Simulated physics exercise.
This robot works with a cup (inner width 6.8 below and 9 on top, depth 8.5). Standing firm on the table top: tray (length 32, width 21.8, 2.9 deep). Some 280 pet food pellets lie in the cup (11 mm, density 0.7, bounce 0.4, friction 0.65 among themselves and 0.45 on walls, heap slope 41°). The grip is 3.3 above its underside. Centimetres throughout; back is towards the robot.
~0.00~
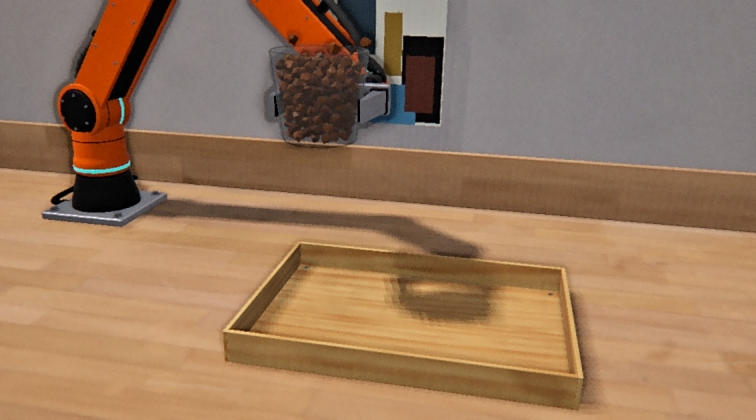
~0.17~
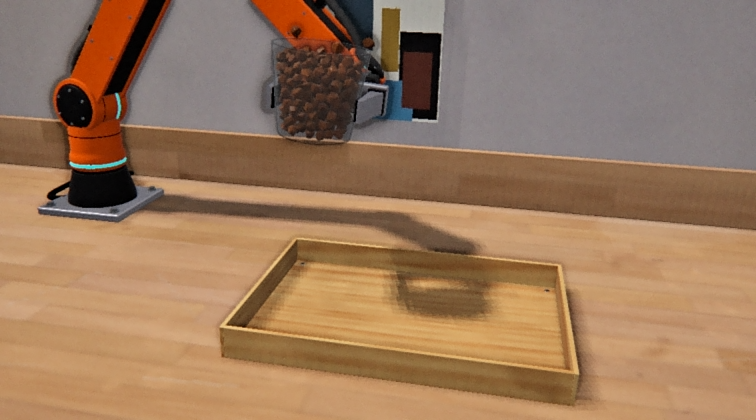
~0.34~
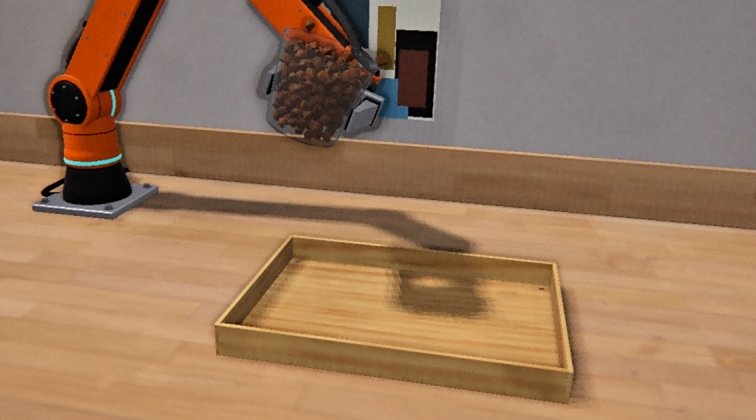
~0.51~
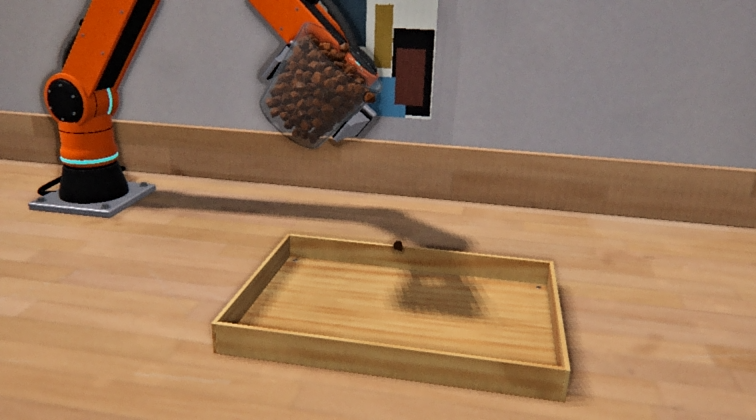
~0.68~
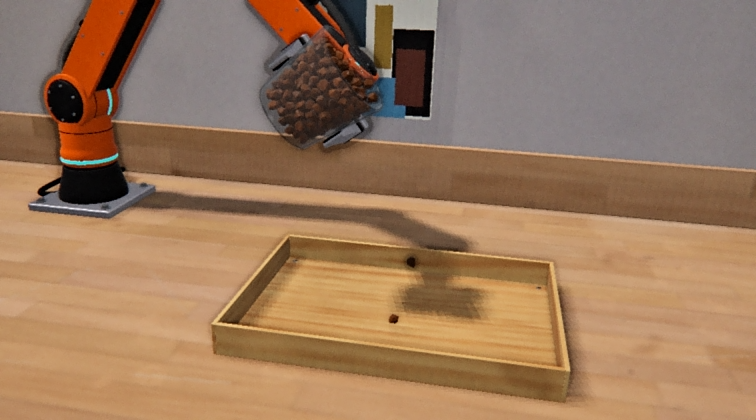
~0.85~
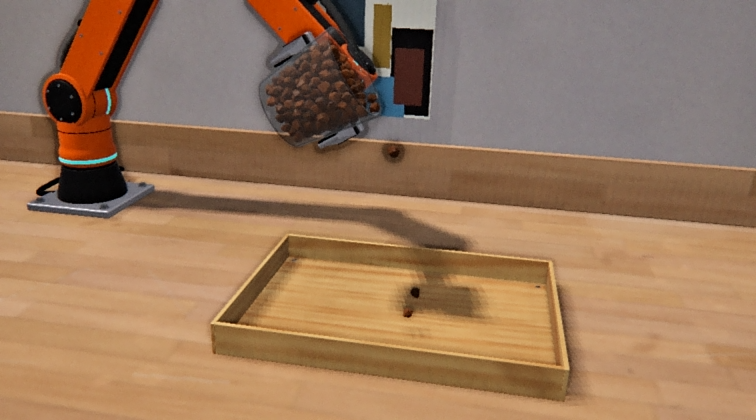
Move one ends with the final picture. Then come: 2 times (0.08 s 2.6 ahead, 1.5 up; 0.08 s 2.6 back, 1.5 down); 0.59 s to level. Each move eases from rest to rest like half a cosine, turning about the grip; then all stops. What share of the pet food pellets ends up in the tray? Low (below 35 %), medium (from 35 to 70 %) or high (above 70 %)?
Answer: Medium; from 35 to 70 % of the pet food pellets finish in the tray.
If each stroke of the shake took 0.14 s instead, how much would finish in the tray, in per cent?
Then about 15 per cent.
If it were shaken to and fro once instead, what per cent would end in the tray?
Then about 45 per cent.
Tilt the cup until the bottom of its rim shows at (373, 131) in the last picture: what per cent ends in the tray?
Some 80 per cent.
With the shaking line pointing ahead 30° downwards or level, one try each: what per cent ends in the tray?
About 20 and 40 per cent.
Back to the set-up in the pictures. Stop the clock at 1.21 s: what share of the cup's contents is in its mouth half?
Some 60 per cent.
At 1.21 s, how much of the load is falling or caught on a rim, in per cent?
About 16 per cent.
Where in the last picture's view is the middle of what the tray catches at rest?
At about (463, 319).
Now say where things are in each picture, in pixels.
In the first frame, cup middle at (320, 97), level; upper third of the load around (320, 71), from x 280 to 365, top at y 40; 280 in the cup.
In the second frame, cup middle at (318, 93), tilted 6° forward; upper third of the load around (318, 67), from x 280 to 370, top at y 30.
In the third frame, cup middle at (316, 91), tilted 20° forward; upper third of the load around (317, 66), from x 275 to 380, top at y 25; 279 in the cup, 1 in flight or on a rim.
In the fourth frame, cup middle at (316, 92), tilted 39° forward; upper third of the load around (318, 68), from x 270 to 400, top at y 40; 278 in the cup, 1 in the tray, 1 in flight or on a rim.
In the fifth frame, cup middle at (317, 94), tilted 53° forward; upper third of the load around (321, 73), from x 270 to 410, top at y 45; 278 in the cup, 2 in the tray.
In the sixth frame, cup middle at (316, 94), tilted 59° forward; upper third of the load around (320, 75), from x 270 to 415, top at y 45; 277 in the cup, 2 in the tray, 1 in flight or on a rim.
After 1.21 s, tilted 58° forward, highest piece 25 above the table; 132 in the cup, 103 in the tray, 45 in flight or on a rim.
After 1.58 s, tilted 13° forward, highest piece 28 above the table; 151 in the tray, 127 in the cup, 2 on the table or floor.
After 1.96 s, level, highest piece 27 above the table; 151 in the tray, 127 in the cup, 2 on the table or floor.
After 3.01 s, level, highest piece 27 above the table; 151 in the tray, 127 in the cup, 2 on the table or floor.
At rest, 151 in the tray, 127 in the cup, 2 on the table or floor. That is 54 % in the tray.
